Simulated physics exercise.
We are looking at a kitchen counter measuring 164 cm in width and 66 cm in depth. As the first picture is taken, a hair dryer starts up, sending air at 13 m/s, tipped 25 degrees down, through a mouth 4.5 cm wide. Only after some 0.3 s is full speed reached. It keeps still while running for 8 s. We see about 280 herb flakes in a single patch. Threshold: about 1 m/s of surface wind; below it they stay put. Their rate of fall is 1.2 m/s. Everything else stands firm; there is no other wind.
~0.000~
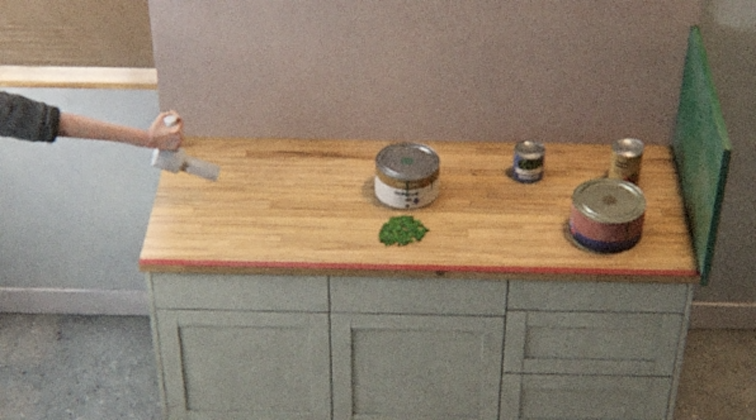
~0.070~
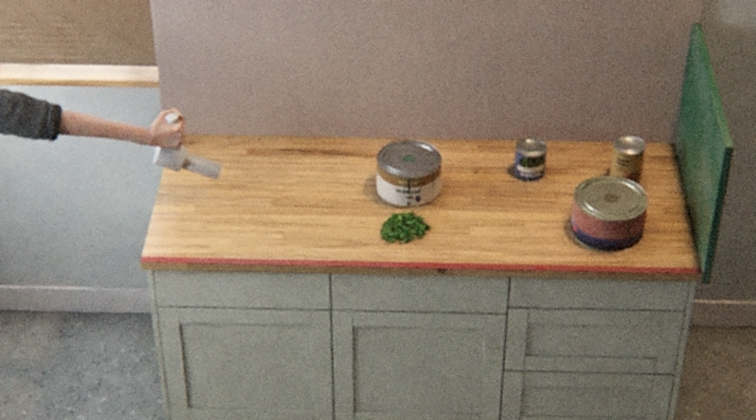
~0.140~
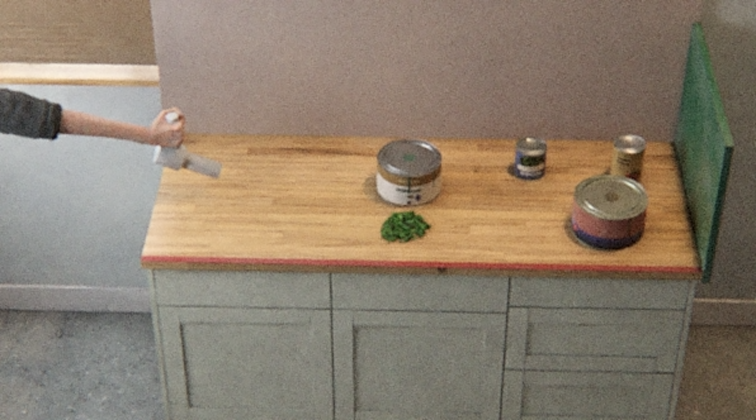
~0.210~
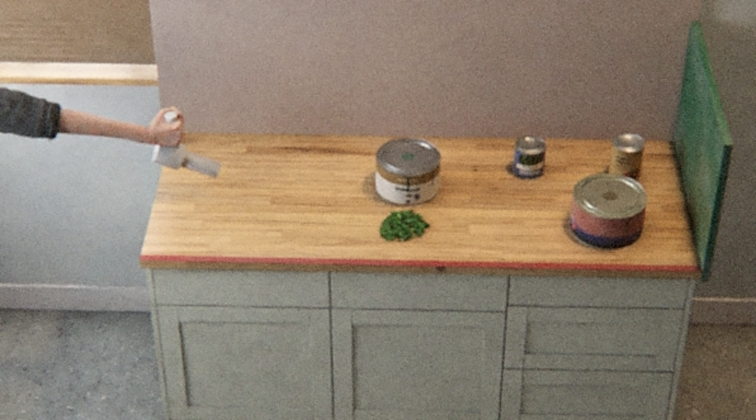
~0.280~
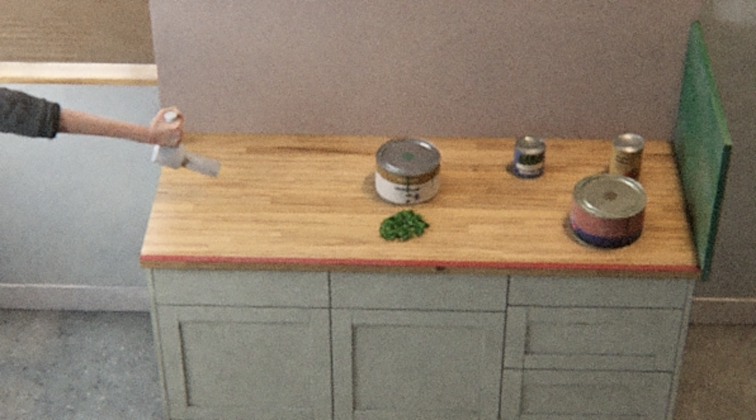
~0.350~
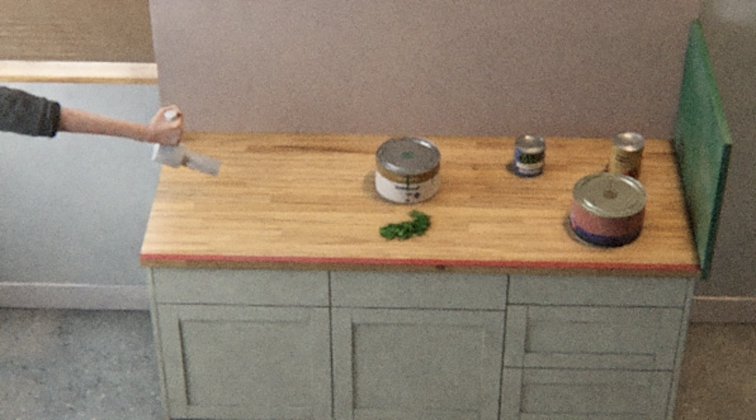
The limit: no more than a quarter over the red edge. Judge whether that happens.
I'd bet the limit of a quarter at that edge is broken.
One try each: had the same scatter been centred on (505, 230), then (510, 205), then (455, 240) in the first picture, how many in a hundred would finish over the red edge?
It goes 40 %, then 5 %, then 80 %.
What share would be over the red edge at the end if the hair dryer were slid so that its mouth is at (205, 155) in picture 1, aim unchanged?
I'd put it at around 90 per cent.
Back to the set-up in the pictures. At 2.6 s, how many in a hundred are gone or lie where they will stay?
Near 90 %.
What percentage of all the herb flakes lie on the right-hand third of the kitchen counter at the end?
Near 10 per cent at the end.
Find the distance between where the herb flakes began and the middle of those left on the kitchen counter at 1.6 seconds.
About 60 cm.
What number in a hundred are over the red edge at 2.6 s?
I'd put it at about 90 percent.
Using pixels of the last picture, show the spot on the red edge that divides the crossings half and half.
(570, 268).
After 1.6 s, 16 % are on the move or not yet settled, 85 % are over the red edge; the middle of those still in play is near (600, 250).
After 2.6 s, 15 % are on the move or not yet settled, 85 % are over the red edge.
After 4.4 s, 11 % are on the move or not yet settled, 89 % are over the red edge.
After 8.0 s, at the end, 89 % are over the red edge.
